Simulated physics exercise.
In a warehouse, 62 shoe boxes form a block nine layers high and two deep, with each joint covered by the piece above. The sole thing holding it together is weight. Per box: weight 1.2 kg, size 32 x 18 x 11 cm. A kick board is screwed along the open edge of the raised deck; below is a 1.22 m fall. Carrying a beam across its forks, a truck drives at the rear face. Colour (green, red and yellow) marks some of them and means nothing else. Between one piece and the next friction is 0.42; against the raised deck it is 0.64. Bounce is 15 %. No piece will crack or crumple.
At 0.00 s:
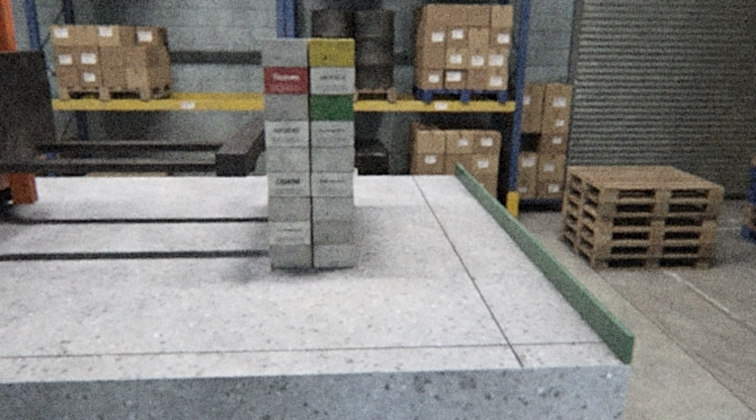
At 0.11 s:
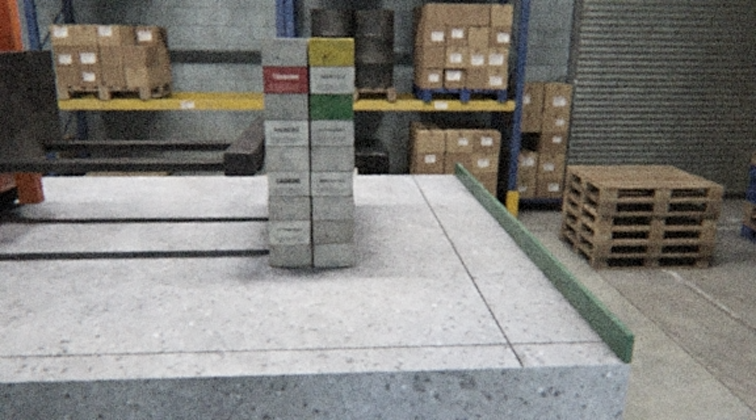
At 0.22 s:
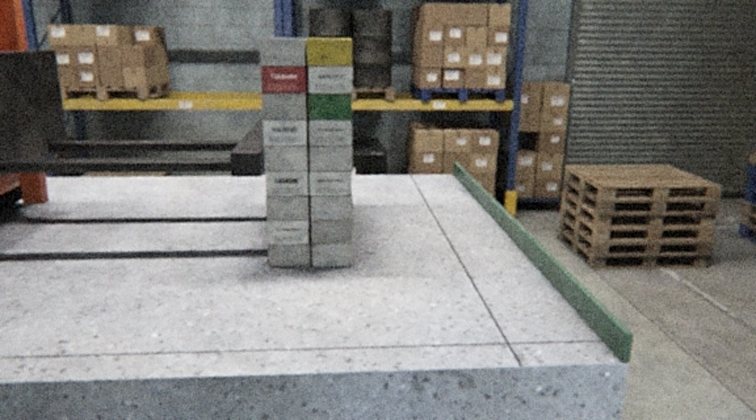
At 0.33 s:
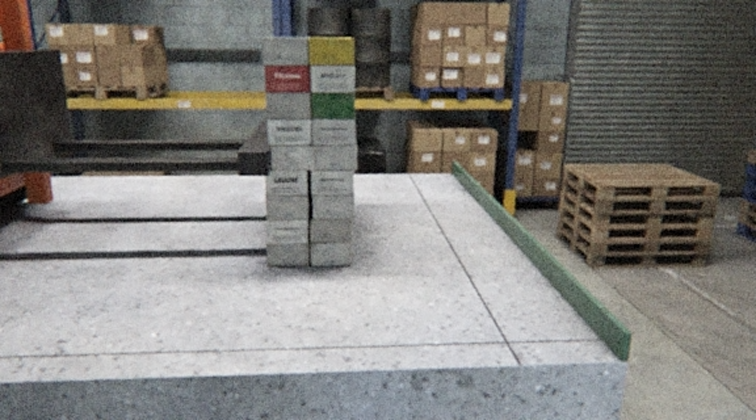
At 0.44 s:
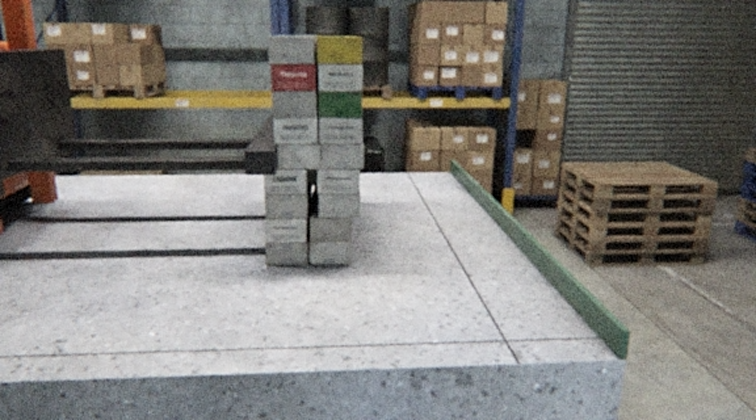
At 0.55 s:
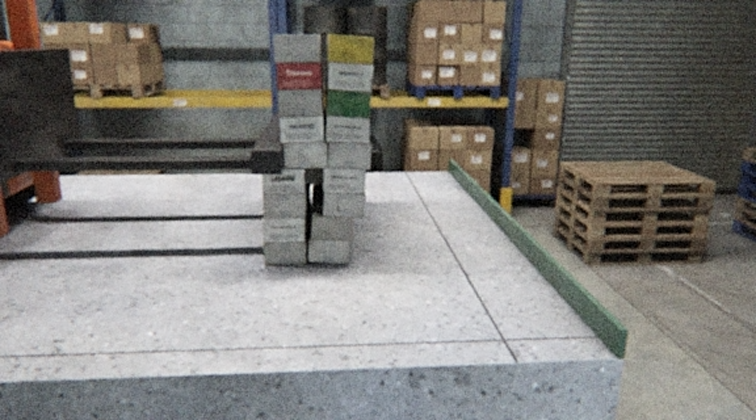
A dark beam slides right into a stack of boxes, pushing its upper layers rightward.
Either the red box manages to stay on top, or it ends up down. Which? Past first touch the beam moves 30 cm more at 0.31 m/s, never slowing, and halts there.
It manages.
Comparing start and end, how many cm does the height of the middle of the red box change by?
It finishes some 74 cm lower than at the start.
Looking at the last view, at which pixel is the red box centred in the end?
I'd put it somewhere near (432, 294).
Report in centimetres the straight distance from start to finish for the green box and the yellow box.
Approx. distance from start in cm - green 250, yellow 300.
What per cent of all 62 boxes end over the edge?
My estimate is roughly 20 per cent.
After 1.02 s, none of the 62 boxes over the edge, 56 disturbed; red box 9° from how it stood; yellow box 36° from how it stood, 15 cm lower.
After 1.74 s, 10 of the 62 boxes over the edge; red box on its side; yellow box upside down.
In the end (3.8 s), 12 of the 62 boxes over the edge; red box on its side; green box upside down; yellow box upside down. From the last view, middles, red box near (432, 294).
